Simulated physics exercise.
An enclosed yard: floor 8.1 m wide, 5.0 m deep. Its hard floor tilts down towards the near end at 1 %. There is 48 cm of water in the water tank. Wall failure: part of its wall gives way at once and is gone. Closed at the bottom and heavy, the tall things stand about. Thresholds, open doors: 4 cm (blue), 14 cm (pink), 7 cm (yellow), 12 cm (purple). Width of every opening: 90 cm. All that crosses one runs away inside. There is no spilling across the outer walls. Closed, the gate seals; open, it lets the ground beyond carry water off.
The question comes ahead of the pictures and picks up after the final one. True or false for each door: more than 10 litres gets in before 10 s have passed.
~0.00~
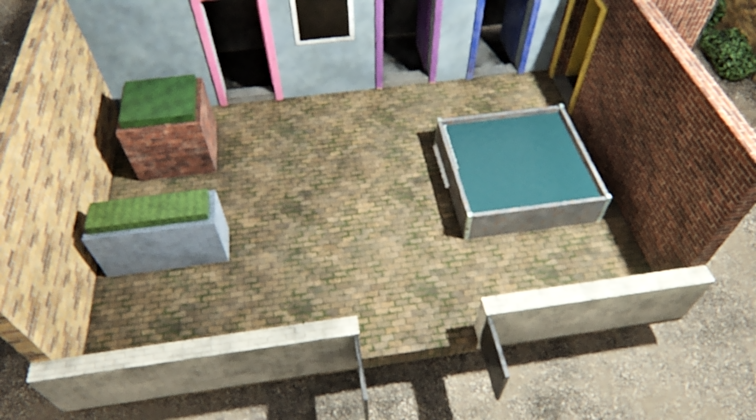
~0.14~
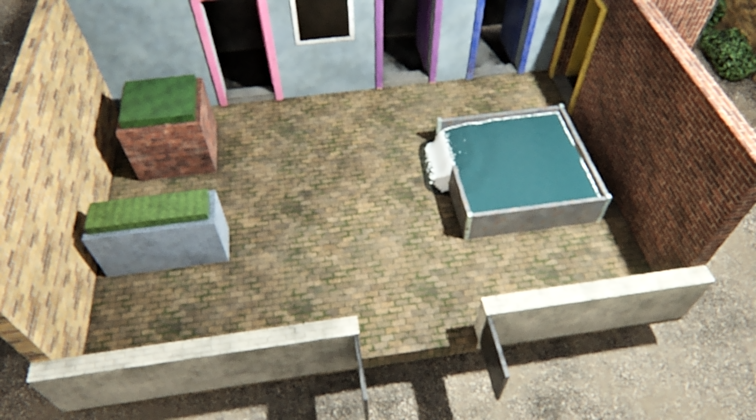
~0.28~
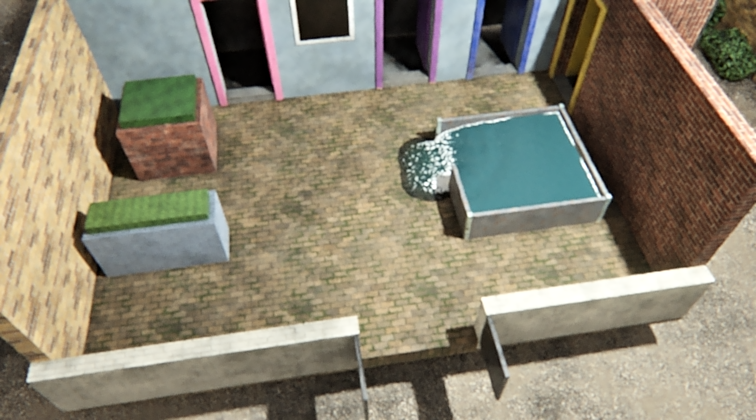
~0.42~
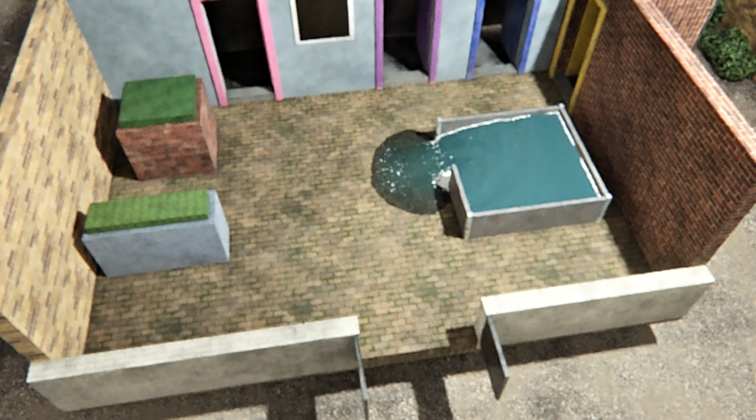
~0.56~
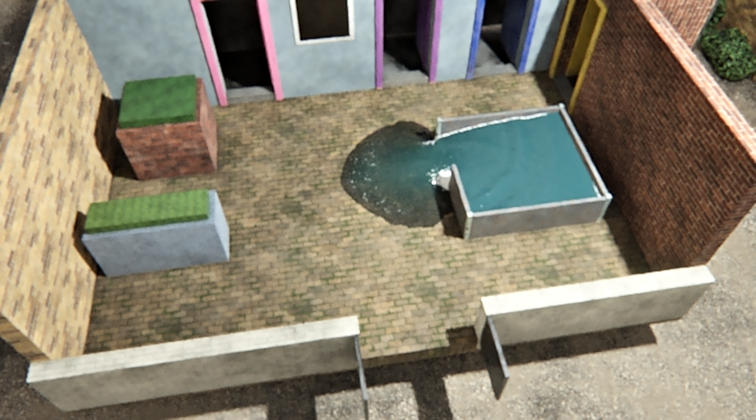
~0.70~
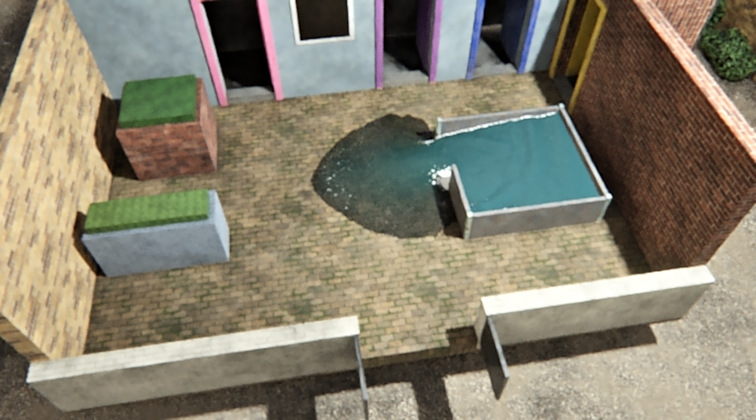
Blue door false, pink door false, yellow door false, purple door false.
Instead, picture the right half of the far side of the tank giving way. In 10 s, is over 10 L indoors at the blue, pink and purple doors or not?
The blue door comes out more than that, the pink door less than that and the purple door less than that.
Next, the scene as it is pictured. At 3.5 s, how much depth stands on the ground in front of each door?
In centimetres, the blue door has 0, the pink door 11, the yellow door 0 and the purple door 2.
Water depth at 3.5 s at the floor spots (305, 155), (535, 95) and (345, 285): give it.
Around 3 cm, 0 cm and 1 cm.
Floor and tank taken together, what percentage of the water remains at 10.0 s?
It comes to near 98 per cent.
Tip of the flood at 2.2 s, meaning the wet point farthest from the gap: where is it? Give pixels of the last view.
That's around (133, 189) in the last picture.
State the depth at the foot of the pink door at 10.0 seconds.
Roughly 5.5 centimetres.
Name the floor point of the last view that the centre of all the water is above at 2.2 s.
Roughly (435, 178) in the last picture.
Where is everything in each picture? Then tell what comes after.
The first frame shows the water tank at (518, 160) is whole and still, 48 cm deep.
In the second frame, the front is at (439, 191), 0.6 m from the gap at (446, 159); 0.3 m2 of floor is under water; 48 cm left at the back of the water tank.
In the third frame, the front is at (413, 191), 0.8 m from the gap at (446, 160); 0.7 m2 of floor is under water; 48 cm left at the back of the water tank.
In the fourth frame, the front is at (378, 184), 1.2 m from the gap at (446, 160); 1.5 m2 of floor is under water; 48 cm left at the back of the water tank.
In the fifth frame, water pours out at (446, 160) and has run 1.7 m, to (348, 185); typically 5 cm deep outside, 48 cm at the water tank's back.
In the sixth frame, the front is at (318, 186), 2.2 m from the gap at (446, 160); 3.3 m2 of floor is under water; 48 cm left at the back of the water tank.
After 1.4 s water covers 25 % of the floor and is deepest (28 cm) near (437, 160); blue door not reached, pink door not reached, yellow door not reached, purple door not reached.
After 2.2 s water covers 40 % of the floor and is deepest (24 cm) near (437, 160); blue door not reached, pink door 10 cm at the sill, 0 L in, yellow door not reached, purple door not reached.
After 3.5 s water covers 55 % of the floor and is deepest (20 cm) near (120, 129); blue door not reached, pink door 11 cm at the sill, 0 L in, yellow door not reached, purple door 2 cm at the sill, 0 L in.
After 6.0 s water covers 60 % of the floor and is deepest (16 cm) near (103, 236); blue door not reached, pink door 8 cm at the sill, 0 L in, yellow door not reached, purple door 2 cm at the sill, 0 L in.
After 10.0 s water covers 75 % of the floor and is deepest (12 cm) near (276, 354); blue door not reached, pink door 6 cm at the sill, 0 L in, yellow door not reached, purple door 3 cm at the sill, 0 L in.
